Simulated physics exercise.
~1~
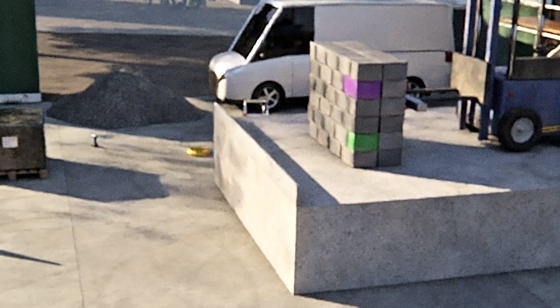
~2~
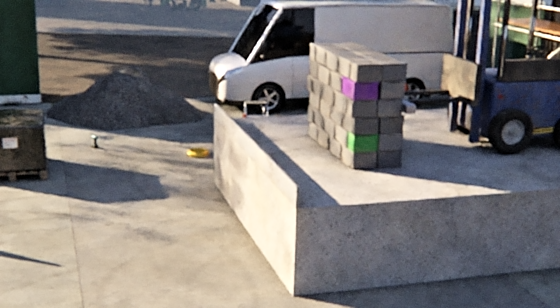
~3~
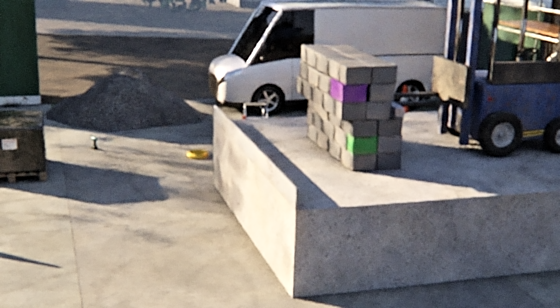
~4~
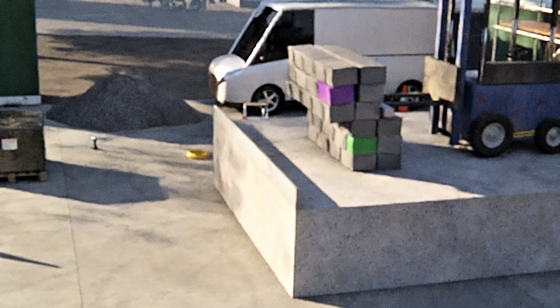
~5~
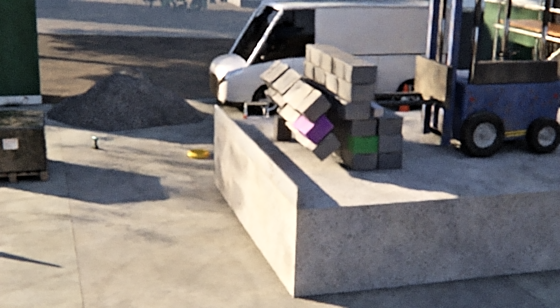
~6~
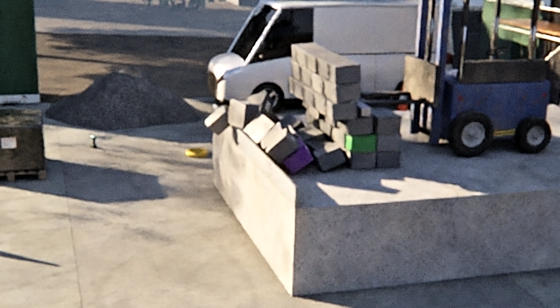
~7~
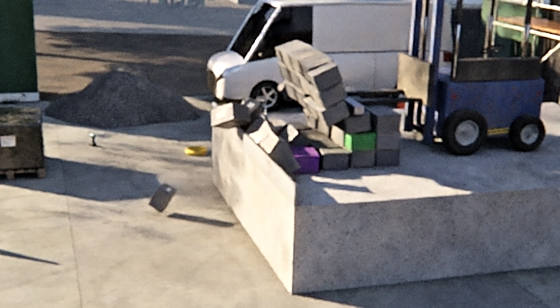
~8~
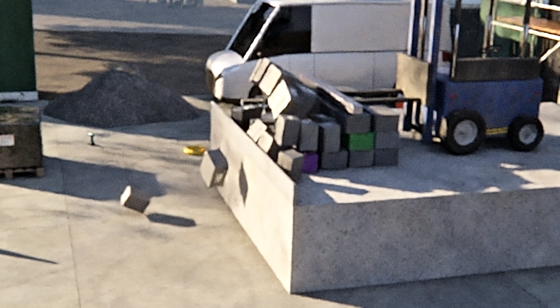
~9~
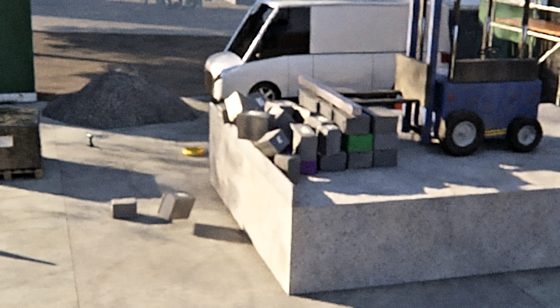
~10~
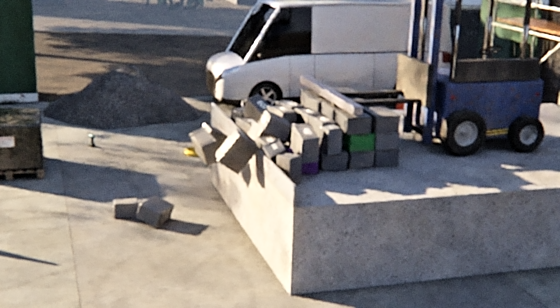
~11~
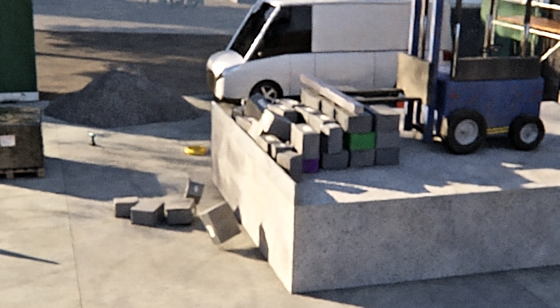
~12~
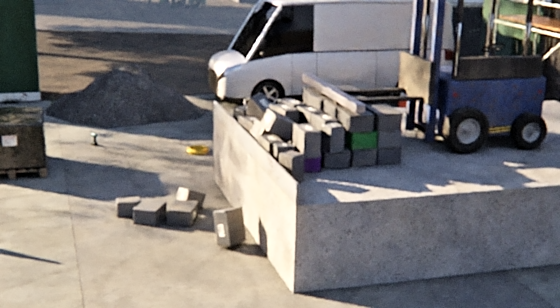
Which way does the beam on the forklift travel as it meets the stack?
The beam travels to the left, pushing the upper blocks that way.
At first, a tall stack of grey blocks, one purple and one green, stands on a concrete platform beside a blue forklift, with a white van behind. The forklift moves left, pushing a beam into the upper part of the stack, and the upper blocks shift left. The left side then leans out and breaks apart, carrying the purple block down into a heap near the edge. More of the top topples after it, and the forklift stops. A few blocks drop over the edge and tumble onto the ground, while most stay on the platform, the green one still in its place.
